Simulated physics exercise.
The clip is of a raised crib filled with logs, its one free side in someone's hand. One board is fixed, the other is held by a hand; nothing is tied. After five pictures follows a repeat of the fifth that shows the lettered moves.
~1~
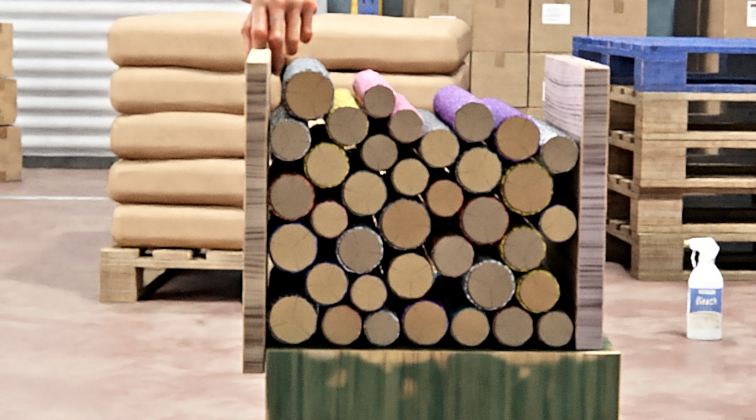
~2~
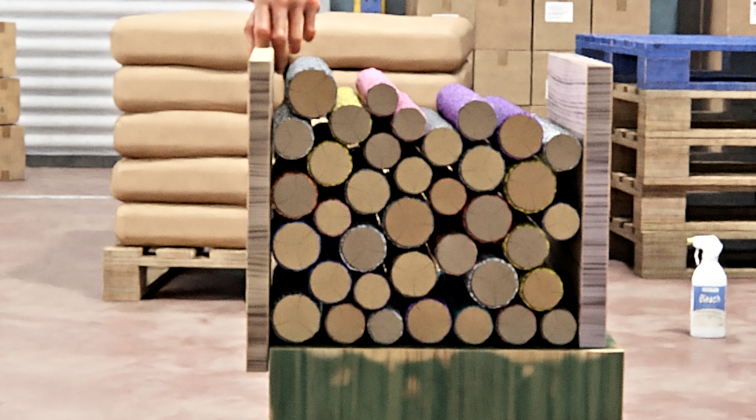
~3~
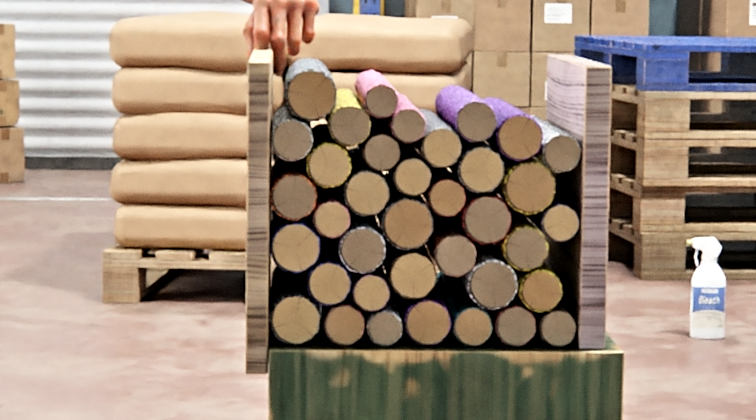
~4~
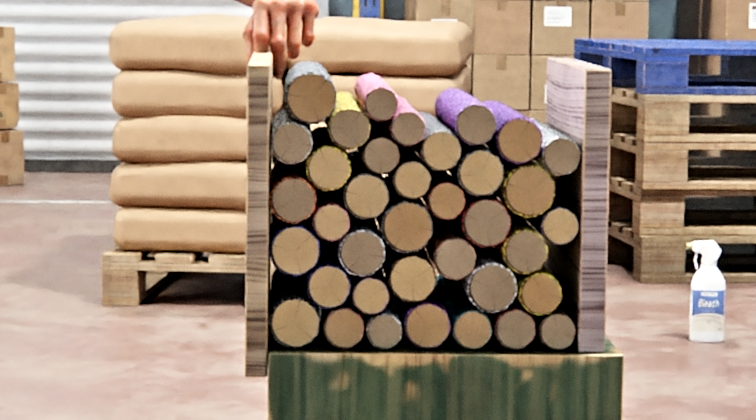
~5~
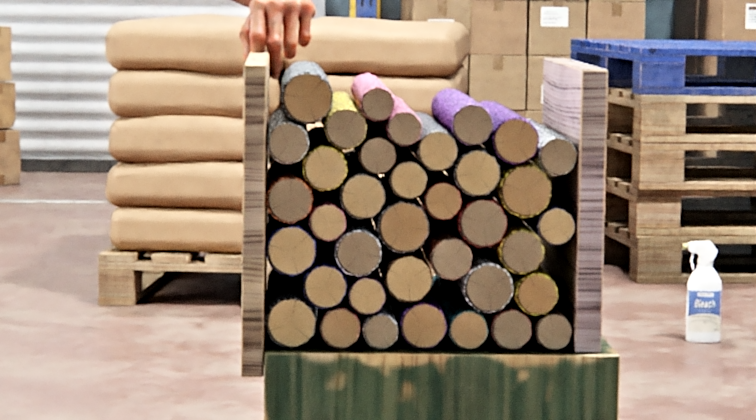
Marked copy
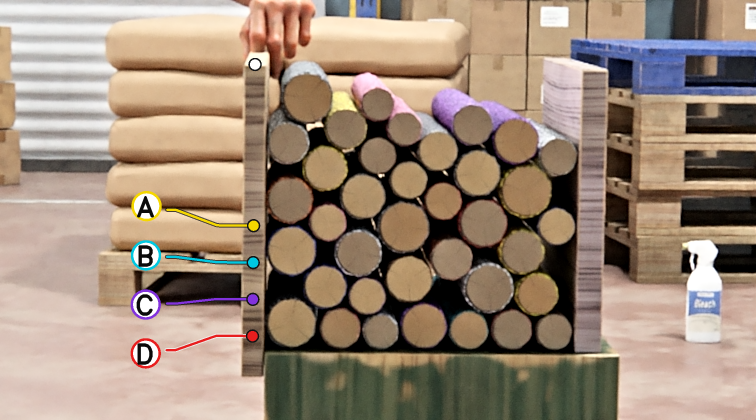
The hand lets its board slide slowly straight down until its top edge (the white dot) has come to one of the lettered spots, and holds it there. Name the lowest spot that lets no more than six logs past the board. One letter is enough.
The last mark within the limit is A.
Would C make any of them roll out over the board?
Yes, at C.
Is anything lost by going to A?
Yes.
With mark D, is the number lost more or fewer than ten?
More than ten.
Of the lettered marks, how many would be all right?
One of the four.
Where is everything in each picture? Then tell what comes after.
In the first picture, side board (258, 197); a log (292, 319); a log (512, 327).
In the second picture, a log (516, 325); a log (296, 246).
In the third picture, a log (332, 219); a log (367, 193).
In the fourth picture, a log (529, 191); a log (441, 151).
In the fifth picture, a log (377, 104); side board (256, 200); a log (290, 322).
On the marked copy, A at (253, 225); B at (253, 262); C at (253, 299); D at (252, 336); the white dot at (255, 65).
Following A. Soon after the start, top of the board (266, 138).
Later, top of the board (265, 221).
In the end, top of the board (265, 225), four out over the board.
As for the rest, B seven out over the board; C more than six out over the board; D more than six out over the board.
